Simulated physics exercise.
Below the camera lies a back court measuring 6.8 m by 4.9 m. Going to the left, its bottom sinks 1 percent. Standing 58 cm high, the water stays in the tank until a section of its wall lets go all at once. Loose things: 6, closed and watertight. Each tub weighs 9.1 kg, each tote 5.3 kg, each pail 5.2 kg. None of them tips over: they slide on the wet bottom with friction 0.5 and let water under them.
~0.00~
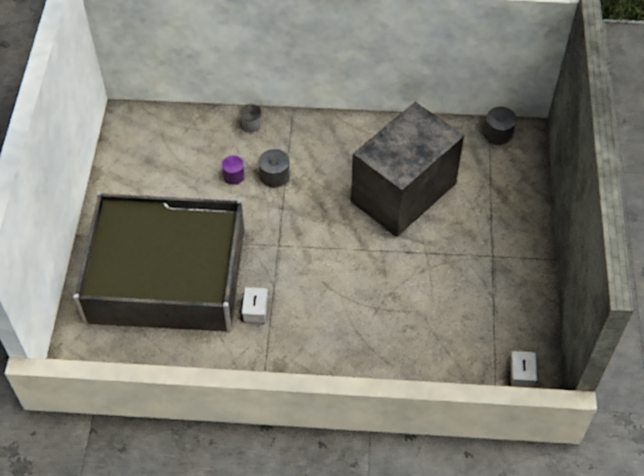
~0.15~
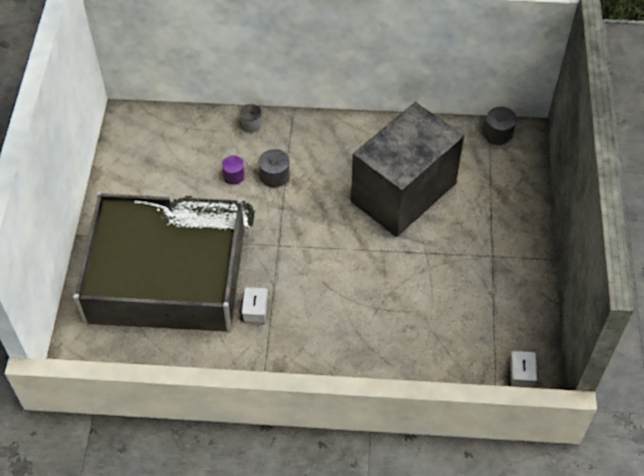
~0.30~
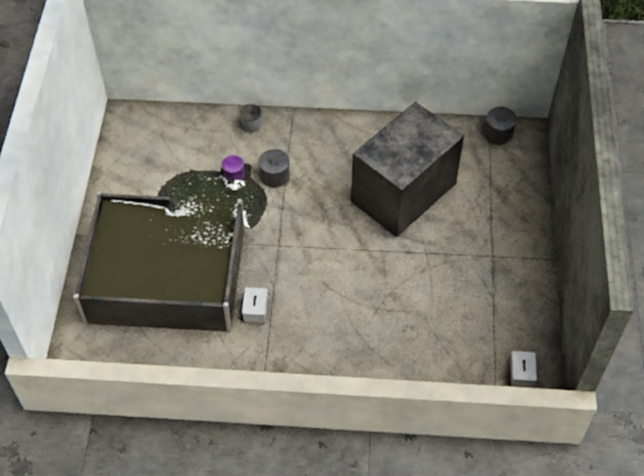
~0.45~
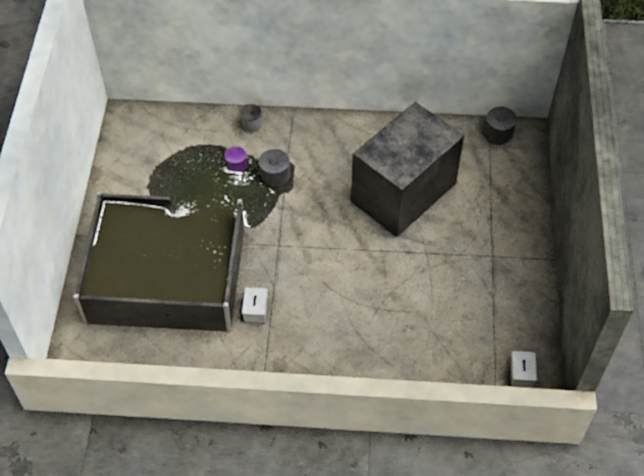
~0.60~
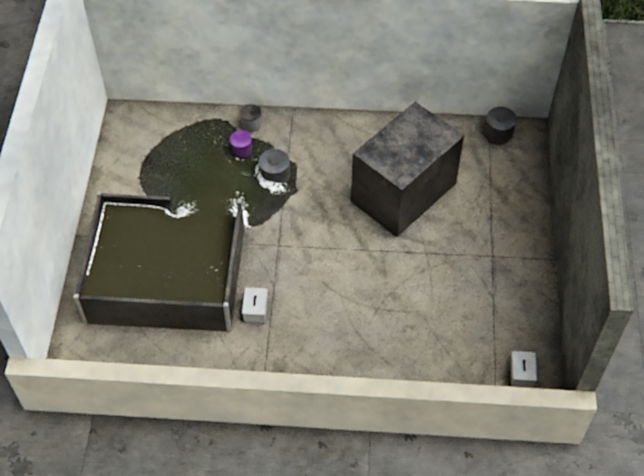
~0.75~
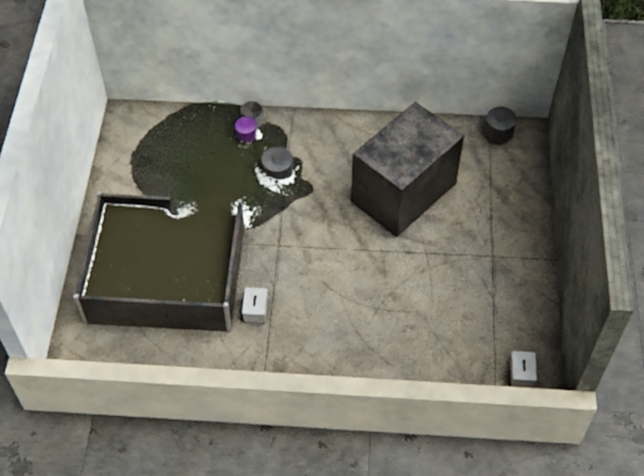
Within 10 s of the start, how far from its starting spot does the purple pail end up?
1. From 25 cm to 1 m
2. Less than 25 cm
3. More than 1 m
3.
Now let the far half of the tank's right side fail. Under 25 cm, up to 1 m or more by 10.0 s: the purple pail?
Then the purple pail holds its place.
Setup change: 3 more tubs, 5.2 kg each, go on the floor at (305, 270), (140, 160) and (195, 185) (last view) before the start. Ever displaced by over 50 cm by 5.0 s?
In that order: Less, more, over.
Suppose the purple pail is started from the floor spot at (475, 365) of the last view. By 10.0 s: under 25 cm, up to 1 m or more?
Outcome: It sits still.
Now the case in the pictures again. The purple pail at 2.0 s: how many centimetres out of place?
Around 100 centimetres.
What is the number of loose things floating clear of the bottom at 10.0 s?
Then: 2.
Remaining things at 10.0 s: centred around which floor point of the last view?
Centre of the remaining things: Roughly (433, 281).
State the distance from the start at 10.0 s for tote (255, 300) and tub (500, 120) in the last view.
The first ends 50 cm from its start, the second 200 cm.
After 2.0 s the purple pail is near (255, 103), 1.1 m from its start, afloat; 3 afloat.
After 4.5 s the purple pail is near (374, 114), 2.3 m from its start, afloat; 3 afloat.
After 7.0 s the purple pail is near (496, 150), 3.8 m from its start, afloat; 1 afloat.
After 10.0 s the purple pail is near (465, 194), 3.4 m from its start, aground; 2 afloat.
